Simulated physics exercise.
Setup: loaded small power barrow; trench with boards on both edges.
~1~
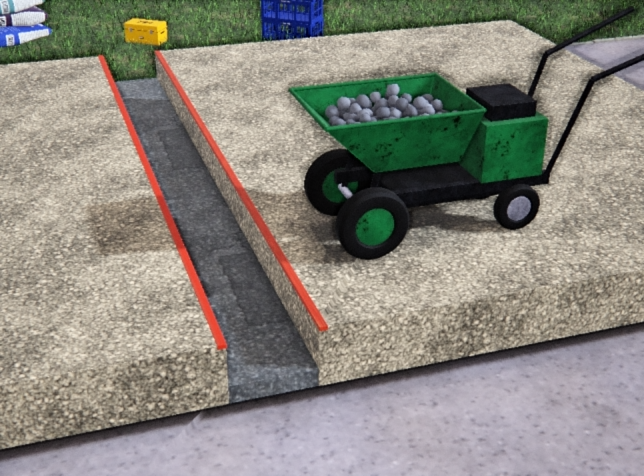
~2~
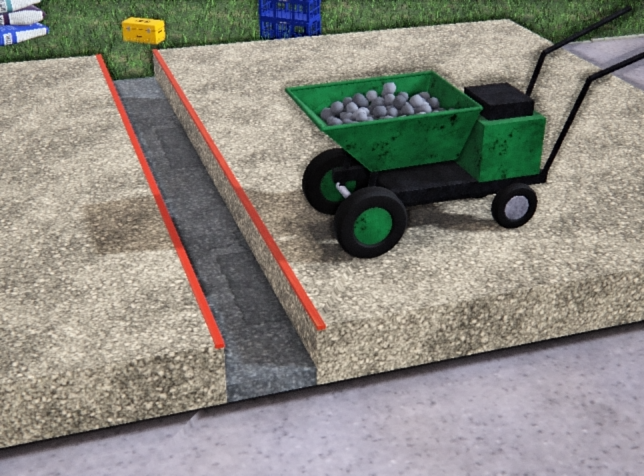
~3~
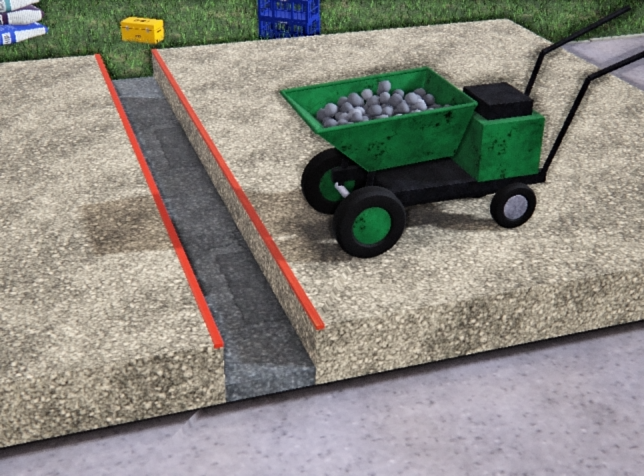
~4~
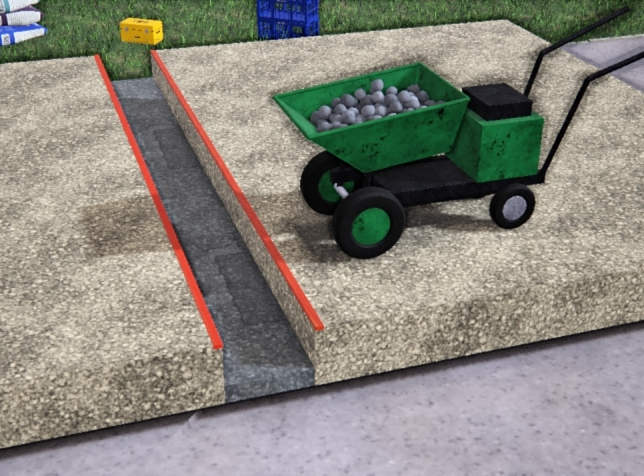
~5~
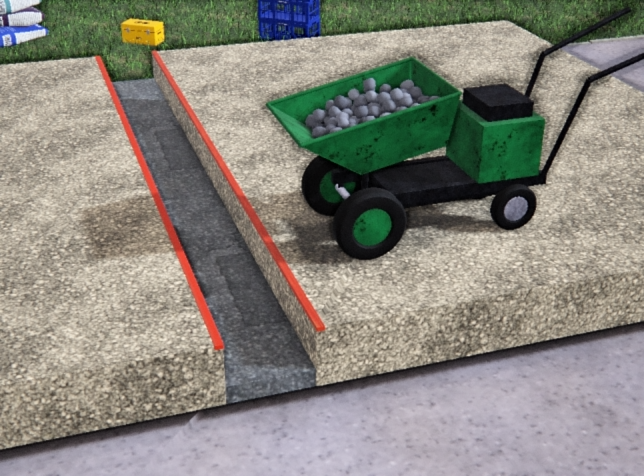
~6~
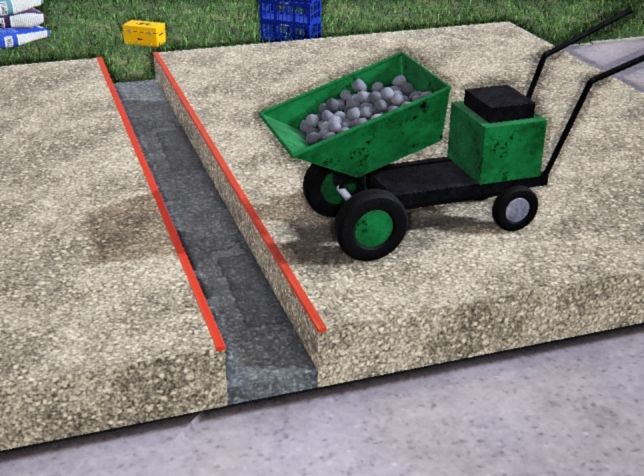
We see a green power barrow loaded with round grey cobbles standing to the right of a trench edged with red boards; its skip gradually tilts forward to the left, the front lip lowering while the wheels stay in place.
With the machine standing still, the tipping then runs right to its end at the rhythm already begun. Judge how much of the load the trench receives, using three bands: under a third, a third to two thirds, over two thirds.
Seems like the amount in the trench is greater than two thirds of the load.
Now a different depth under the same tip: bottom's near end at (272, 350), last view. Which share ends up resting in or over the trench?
About 70 per cent.
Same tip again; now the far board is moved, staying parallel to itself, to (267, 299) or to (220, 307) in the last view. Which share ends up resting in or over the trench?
Close to 0 per cent in the first, close to 80 per cent in the second.
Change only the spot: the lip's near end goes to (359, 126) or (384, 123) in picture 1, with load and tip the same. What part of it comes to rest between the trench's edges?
First try: Some 100 %; second try: 80 %.
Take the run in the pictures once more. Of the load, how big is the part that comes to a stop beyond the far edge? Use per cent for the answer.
I'd put it at around 5 percent.
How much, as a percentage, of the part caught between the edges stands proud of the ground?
About 0 in a hundred.
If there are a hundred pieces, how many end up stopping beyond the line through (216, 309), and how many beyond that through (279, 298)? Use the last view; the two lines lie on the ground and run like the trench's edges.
Some 0 and some 90 per cent, respectively.
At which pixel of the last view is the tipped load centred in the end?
Resting centre, last picture - approx. (222, 287).
Soon after the last picture, skip tipped steeply; all in the skip.
A little later, skip tipped steeply; about half in the skip; about a third in or heaped over the trench; a stray few beyond it; a stray few falling.
Later still, skip tipped right over; nearly all in or heaped over the trench; a small part beyond it.
At rest, skip tipped right over; nearly all in or heaped over the trench; a small part beyond it.
